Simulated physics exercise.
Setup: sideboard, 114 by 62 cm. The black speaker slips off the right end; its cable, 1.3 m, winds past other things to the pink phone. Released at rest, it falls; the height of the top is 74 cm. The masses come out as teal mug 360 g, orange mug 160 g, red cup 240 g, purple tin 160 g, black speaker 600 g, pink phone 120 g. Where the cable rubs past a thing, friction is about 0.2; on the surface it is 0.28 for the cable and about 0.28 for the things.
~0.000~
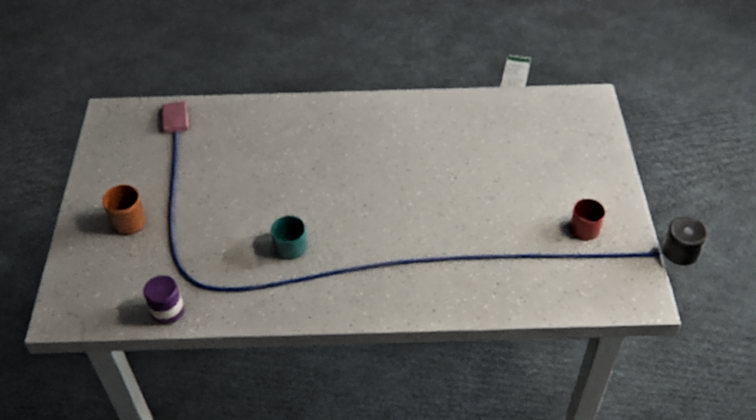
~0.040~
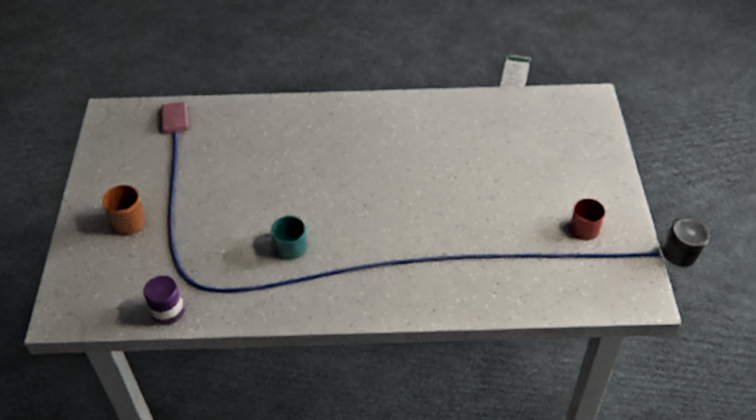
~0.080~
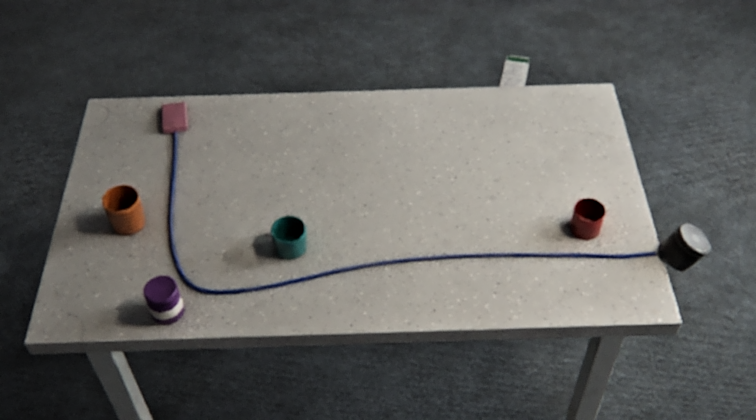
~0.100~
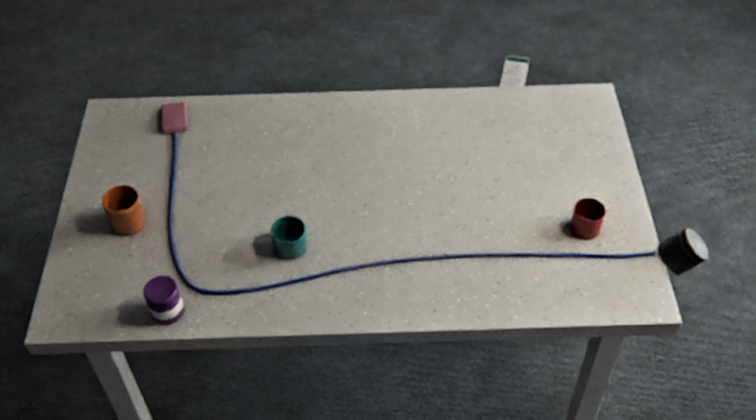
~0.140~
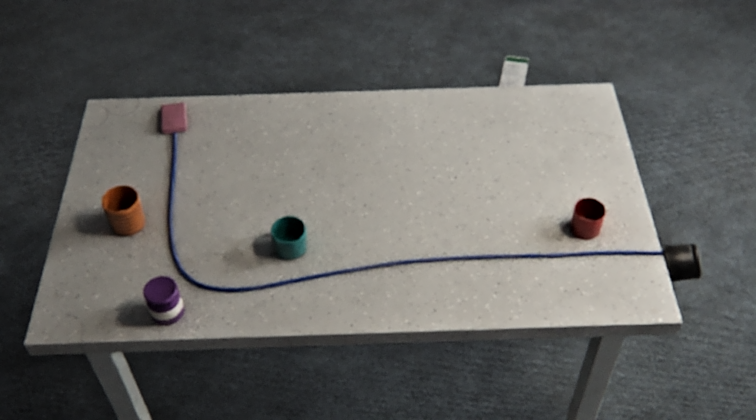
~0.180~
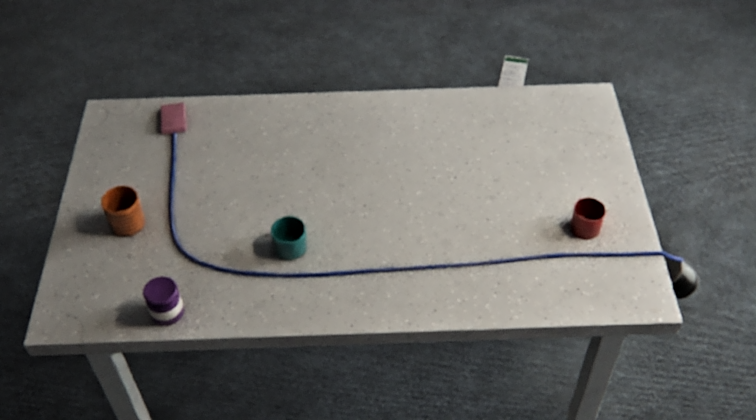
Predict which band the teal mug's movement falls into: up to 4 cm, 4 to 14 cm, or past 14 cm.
Band: 4 to 14 cm.
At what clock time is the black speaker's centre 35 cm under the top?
0.36 s.
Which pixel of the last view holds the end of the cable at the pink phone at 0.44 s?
In the last view it is close to (251, 231).
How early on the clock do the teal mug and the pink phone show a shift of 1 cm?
Teal mug: 0.28 s; pink phone: 0.26 s.
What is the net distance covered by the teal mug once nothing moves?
For the teal mug, I'd say close to 10 cm.
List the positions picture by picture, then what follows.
The first frame shows teal mug (288, 229); cable runs through (599, 256) (459, 258) (321, 275) (174, 177).
The second frame shows black speaker (689, 232); cable runs through (597, 255) (320, 275) (174, 177).
The third frame shows black speaker (684, 247); cable runs through (595, 256) (317, 276) (174, 178).
The fourth frame shows black speaker (683, 251); cable runs through (594, 256) (317, 276) (173, 178).
The fifth frame shows black speaker (680, 263); cable runs through (601, 253) (323, 275) (173, 178).
The sixth frame shows teal mug (288, 229); cable runs through (627, 254) (488, 263) (348, 273) (210, 266) (173, 178).
At 0.4 s, the cable's tail end at (251, 231); teal mug 8 cm off its start, pink phone 33 cm off its start, black speaker over the edge.
At 0.7 s, the cable's tail end at (545, 382); teal mug 10 cm off its start, pink phone 91 cm off its start, black speaker over the edge.
At 0.9 s, the cable has left the top; teal mug 10 cm off its start at (325, 196), pink phone over the edge, black speaker over the edge.
At 1.2 s, the cable has left the top; teal mug 10 cm off its start, pink phone over the edge, black speaker over the edge.
At 2.4 s, the cable has left the top; teal mug 10 cm off its start at (325, 196), pink phone over the edge, black speaker over the edge.
